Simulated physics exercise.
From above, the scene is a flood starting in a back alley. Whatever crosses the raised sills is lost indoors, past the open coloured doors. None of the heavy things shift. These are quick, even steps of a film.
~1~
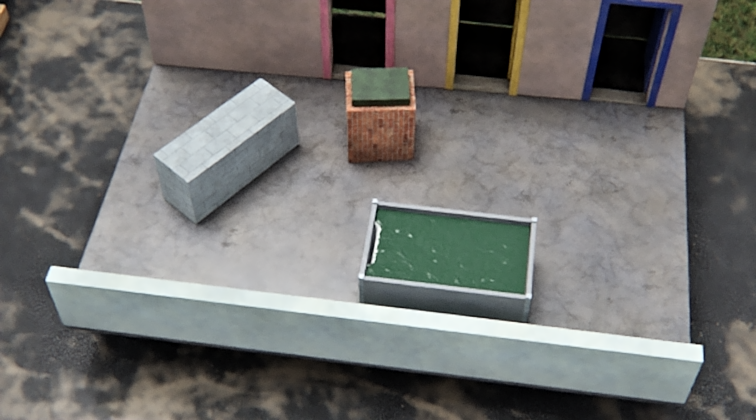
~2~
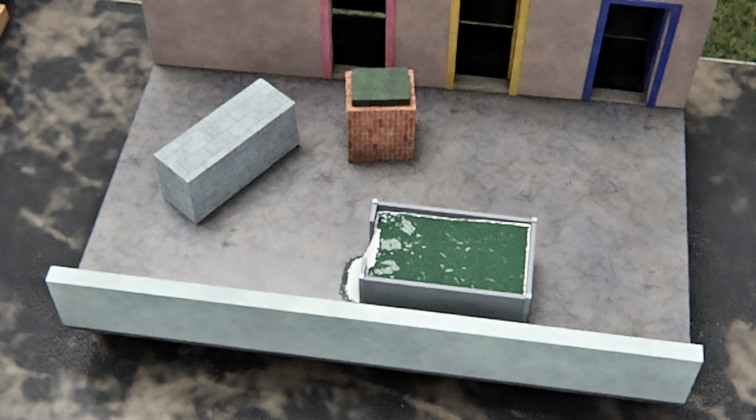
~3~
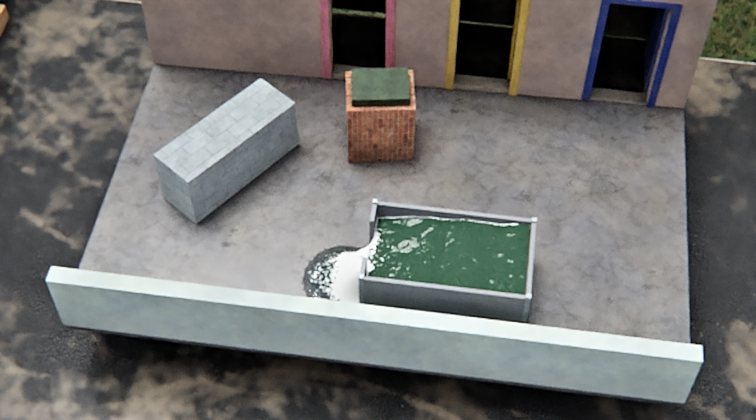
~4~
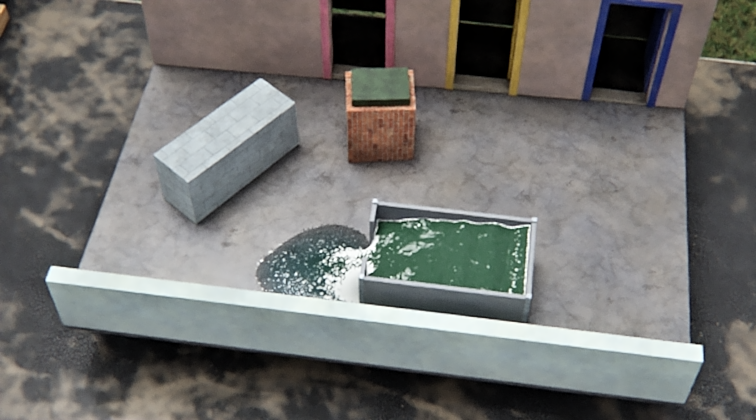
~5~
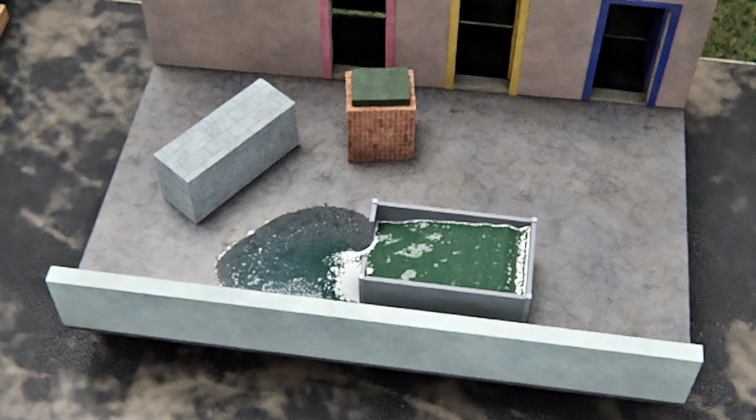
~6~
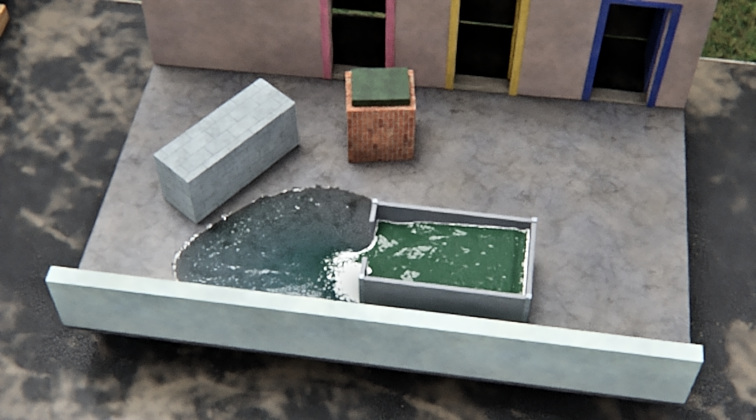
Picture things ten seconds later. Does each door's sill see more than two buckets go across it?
The pink door sees two pails or less, the yellow door sees two pails or less, the blue door sees two pails or less.
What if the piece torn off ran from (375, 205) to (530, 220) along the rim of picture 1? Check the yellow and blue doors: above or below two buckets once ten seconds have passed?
So the yellow door gets past the limit, and the blue door gets past the limit.
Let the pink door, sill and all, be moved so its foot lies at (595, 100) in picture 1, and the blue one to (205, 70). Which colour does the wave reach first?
My answer is the blue one.
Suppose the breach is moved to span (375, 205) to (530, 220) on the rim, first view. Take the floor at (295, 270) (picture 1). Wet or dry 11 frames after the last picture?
At the point asked about: Unwetted.
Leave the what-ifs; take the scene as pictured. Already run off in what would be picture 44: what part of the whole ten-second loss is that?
Around 75 % of the total, roughly.
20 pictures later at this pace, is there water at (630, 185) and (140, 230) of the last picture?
In order: Spared and swamped.
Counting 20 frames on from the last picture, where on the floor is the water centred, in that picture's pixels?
I'd point to (358, 263).
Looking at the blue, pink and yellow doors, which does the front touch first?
From the pictures, my answer is the pink one.
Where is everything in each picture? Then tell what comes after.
In the first frame, still water in the water tank at (449, 252).
In the second frame, water pours out at (371, 267) and has run to (353, 299).
In the third frame, water pours out at (371, 267) and has run to (309, 280).
In the fourth frame, water pours out at (371, 267) and has run to (263, 275).
In the fifth frame, the front is at (222, 271), out from the gap at (371, 267).
In the sixth frame, the front is at (182, 263), out from the gap at (371, 267).
A moment on, water covers 25 % of the floor; the pink door not reached, the yellow door not reached, the blue door not reached.
Next, water covers 30 % of the floor; the pink door not reached, the yellow door not reached, the blue door not reached.
Then, water covers 35 % of the floor; the pink door wet at the sill, nothing in, the yellow door not reached, the blue door not reached.
Later, water covers 40 % of the floor; the pink door wet at the sill, nothing in, the yellow door not reached, the blue door not reached.
In the end, water covers 35 % of the floor; the pink door wet at the sill, nothing in, the yellow door not reached, the blue door not reached.
